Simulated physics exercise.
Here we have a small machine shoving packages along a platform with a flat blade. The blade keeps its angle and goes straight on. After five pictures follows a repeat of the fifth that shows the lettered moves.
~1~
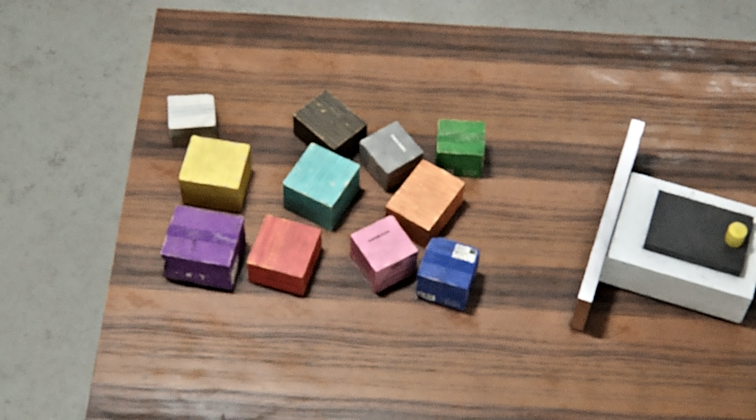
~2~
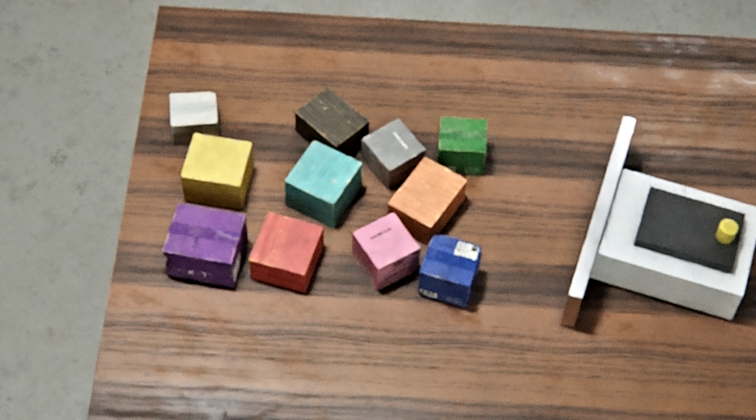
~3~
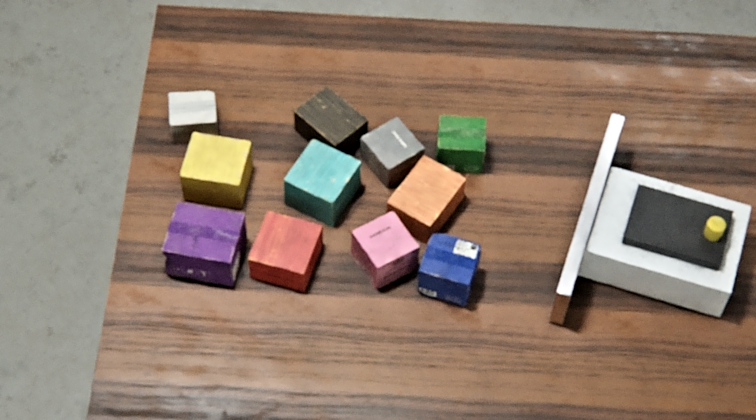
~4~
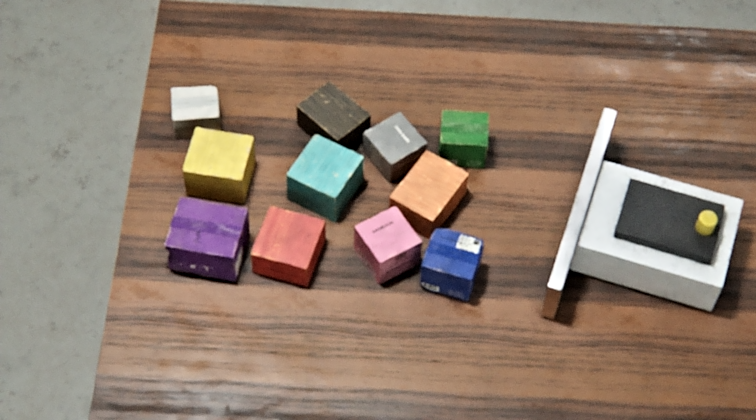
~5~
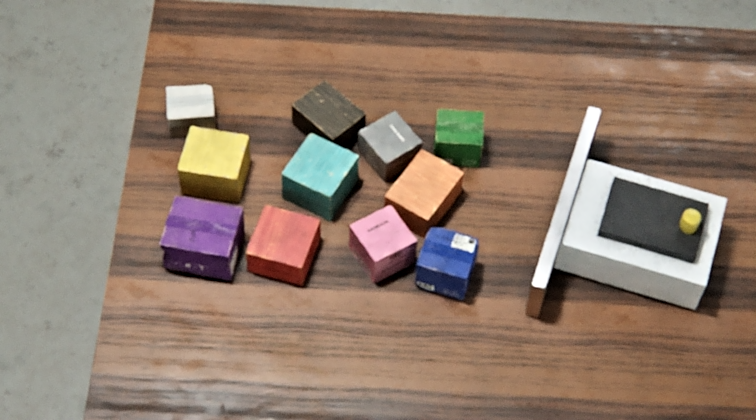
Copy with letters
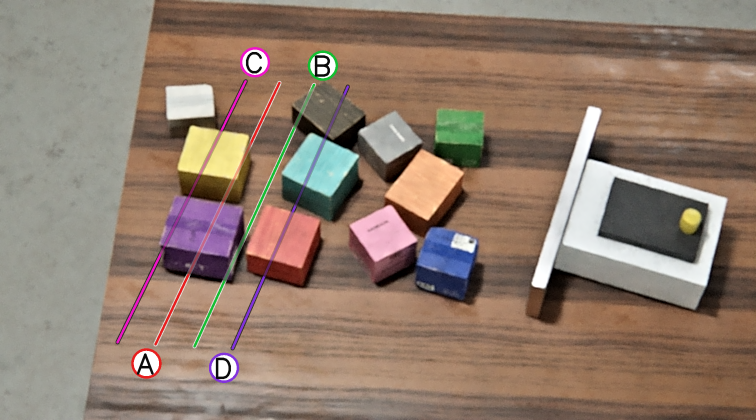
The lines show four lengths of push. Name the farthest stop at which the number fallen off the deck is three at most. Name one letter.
No fourth one falls up to A.
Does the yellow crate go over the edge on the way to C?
Yes.
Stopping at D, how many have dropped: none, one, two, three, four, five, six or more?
One.
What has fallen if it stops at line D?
The purple parcel.
On the copy, A at (221, 206); B at (258, 208); C at (185, 204); D at (293, 210).
On A. First, robot (521, 210); green parcel (438, 133); blue parcel (388, 258).
Then, robot (394, 203); purple parcel (102, 237); red crate (167, 223).
Finally, robot (299, 198); purple parcel over the edge; yellow crate over the edge; three fallen.
By contrast, B is within the limit but short; C drops five; D is within the limit but short.
